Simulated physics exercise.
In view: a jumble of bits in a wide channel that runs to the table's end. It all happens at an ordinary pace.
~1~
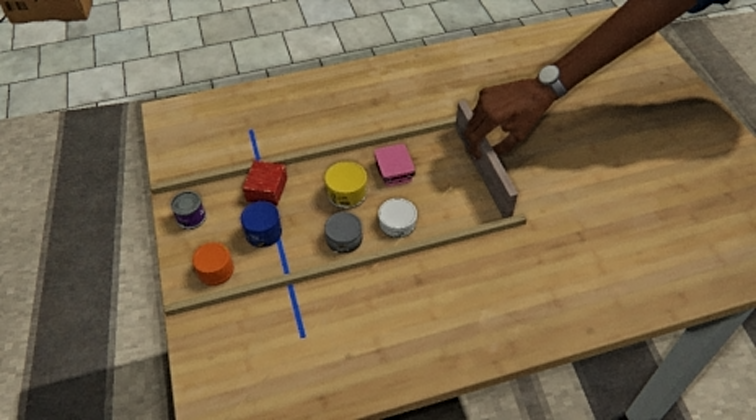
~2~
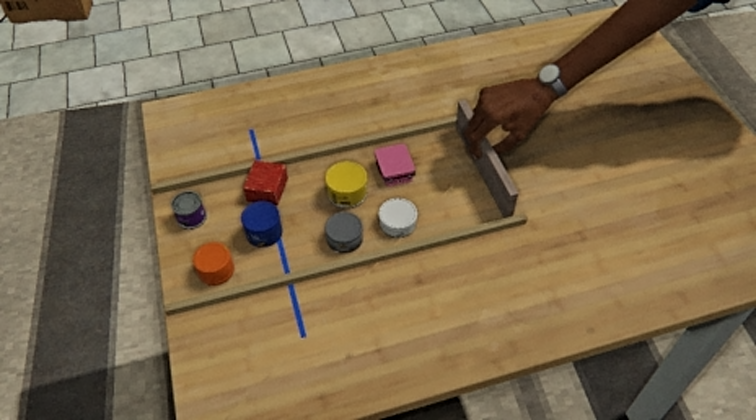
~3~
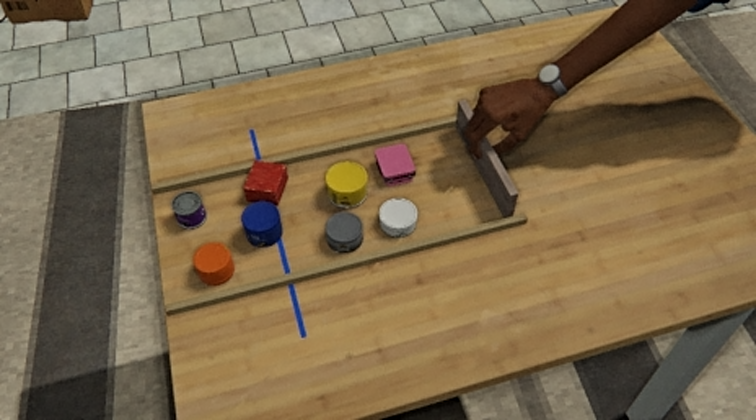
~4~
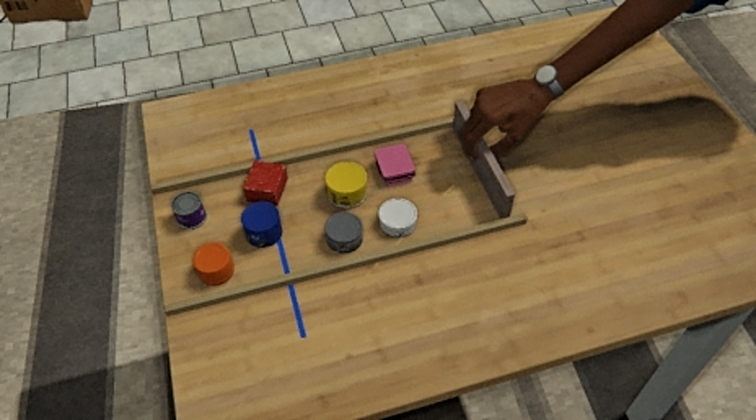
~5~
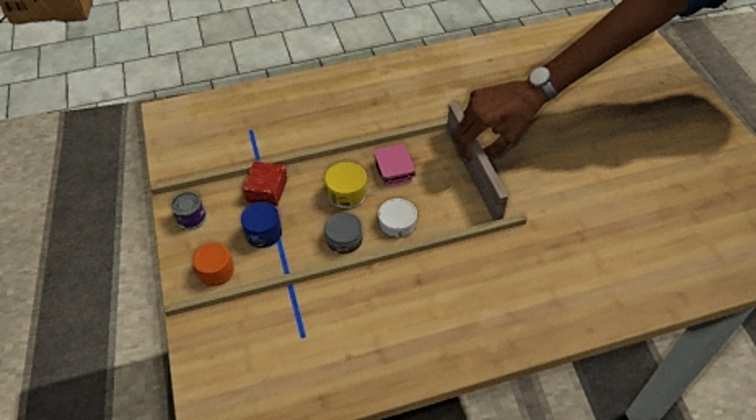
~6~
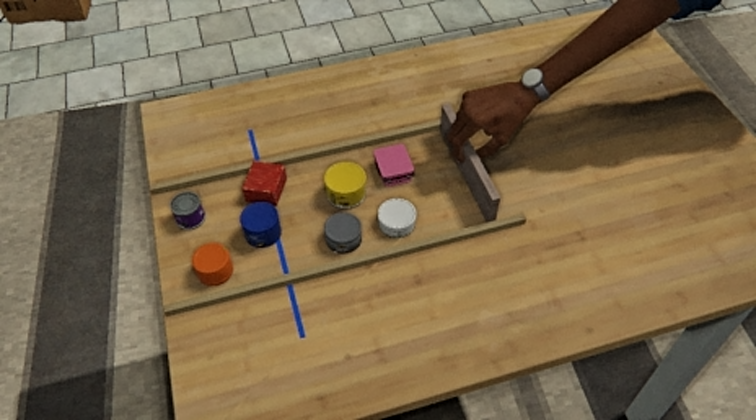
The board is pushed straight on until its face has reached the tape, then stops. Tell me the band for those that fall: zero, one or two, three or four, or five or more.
The number that fall off is zero.
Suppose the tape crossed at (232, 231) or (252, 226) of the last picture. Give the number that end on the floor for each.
It would be 2 and 0.
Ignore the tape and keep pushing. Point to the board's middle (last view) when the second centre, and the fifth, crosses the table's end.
About (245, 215), then (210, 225).
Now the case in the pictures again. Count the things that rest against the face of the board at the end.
That makes 2.
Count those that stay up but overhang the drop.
Overhanging: 0.
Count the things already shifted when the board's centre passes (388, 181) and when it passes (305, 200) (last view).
By then 3, and 7.
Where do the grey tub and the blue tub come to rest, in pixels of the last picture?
The grey tub stops around (228, 271); the blue tub around (205, 246).
Soon after, none off yet; purple tin at rest near (188, 211); orange lid at rest near (213, 265); blue tub at rest near (261, 225).
Then, none off yet; purple tin at rest near (188, 211); orange lid moving near (208, 268); blue tub moved about its own width near (232, 240).
At rest, the number that fall off is zero.
